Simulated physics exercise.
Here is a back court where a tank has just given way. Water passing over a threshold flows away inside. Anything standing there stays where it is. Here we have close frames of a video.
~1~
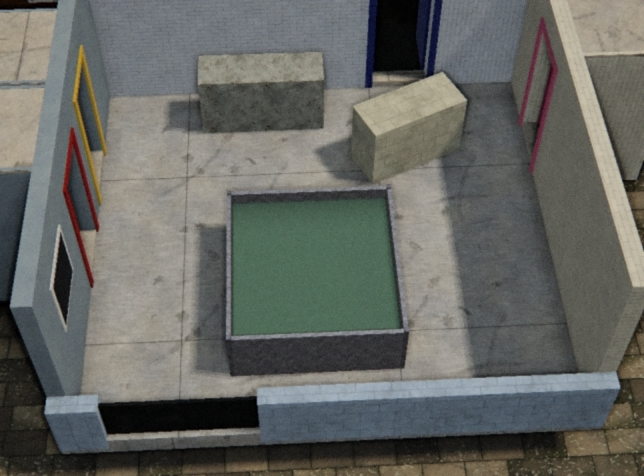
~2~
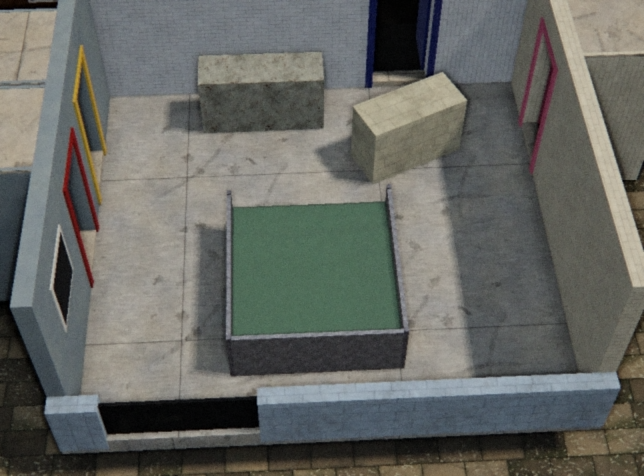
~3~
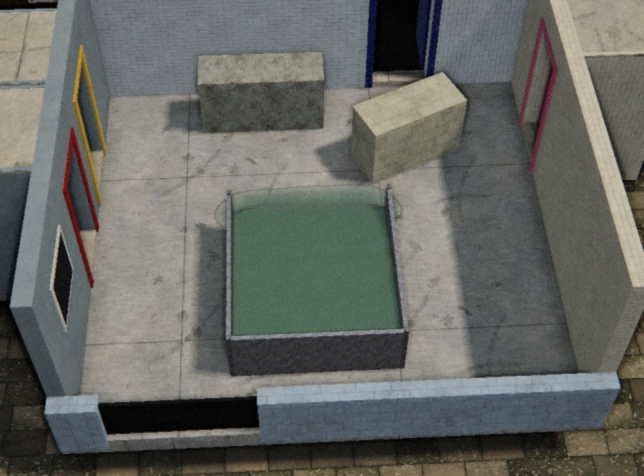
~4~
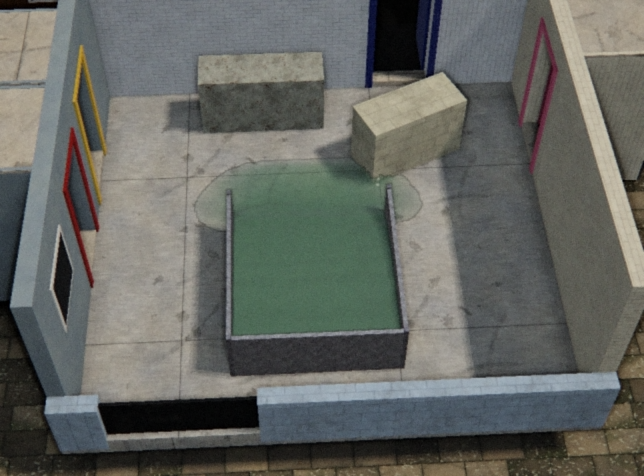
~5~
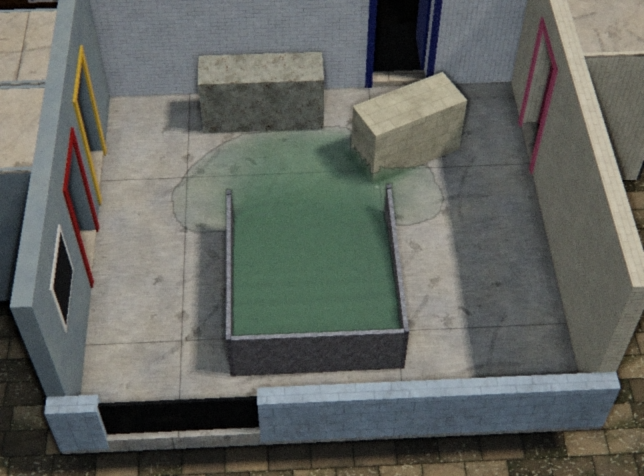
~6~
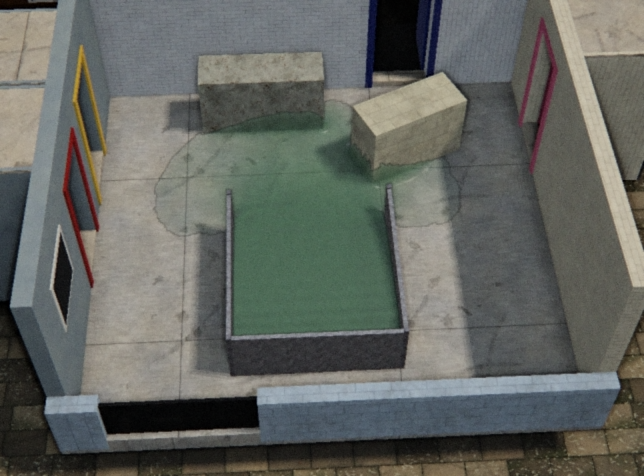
Green water sat still in an open tank in a walled court until the tank's far side gave way, then poured out and spread across the floor, reaching around the two stone blocks.
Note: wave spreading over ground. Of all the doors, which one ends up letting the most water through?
That would be the yellow door.
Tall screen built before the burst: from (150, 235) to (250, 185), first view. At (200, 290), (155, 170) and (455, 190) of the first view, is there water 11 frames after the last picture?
Lab note - three points, in order: Flooding; flooding; flooding.
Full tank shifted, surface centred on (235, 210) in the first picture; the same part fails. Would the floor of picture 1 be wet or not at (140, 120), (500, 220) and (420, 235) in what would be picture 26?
In order: Reached, reached, reached.
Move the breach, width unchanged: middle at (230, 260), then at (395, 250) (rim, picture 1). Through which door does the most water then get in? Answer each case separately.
I'd say the red one for the first and the door marked pink for the second.
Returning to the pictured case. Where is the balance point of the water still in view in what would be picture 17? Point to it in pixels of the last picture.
I'd mark it close to (297, 205).
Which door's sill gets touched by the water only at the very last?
Answer: The red one.
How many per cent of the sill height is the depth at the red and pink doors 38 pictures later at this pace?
Approx. 200 % followed by 90 %.
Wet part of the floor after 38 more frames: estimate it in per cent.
I reckon 95 per cent or so.
A moment on, water covers 35 % of the floor; blue door wet at the sill, nothing in, red door not reached, yellow door wet at the sill, nothing in, pink door wet at the sill, nothing in.
Next, water covers 50 % of the floor; blue door some in, red door not reached, yellow door some in, pink door a trickle in.
Then, water covers 70 % of the floor; blue door a lot in, red door a trickle in, yellow door a lot in, pink door some in.
Later, water covers 95 % of the floor; blue door a lot in, red door some in, yellow door a lot in, pink door a lot in.
In the end, water covers 100 % of the floor; blue door a lot in, red door a lot in, yellow door a lot in, pink door a lot in; the yellow door has let in the most.
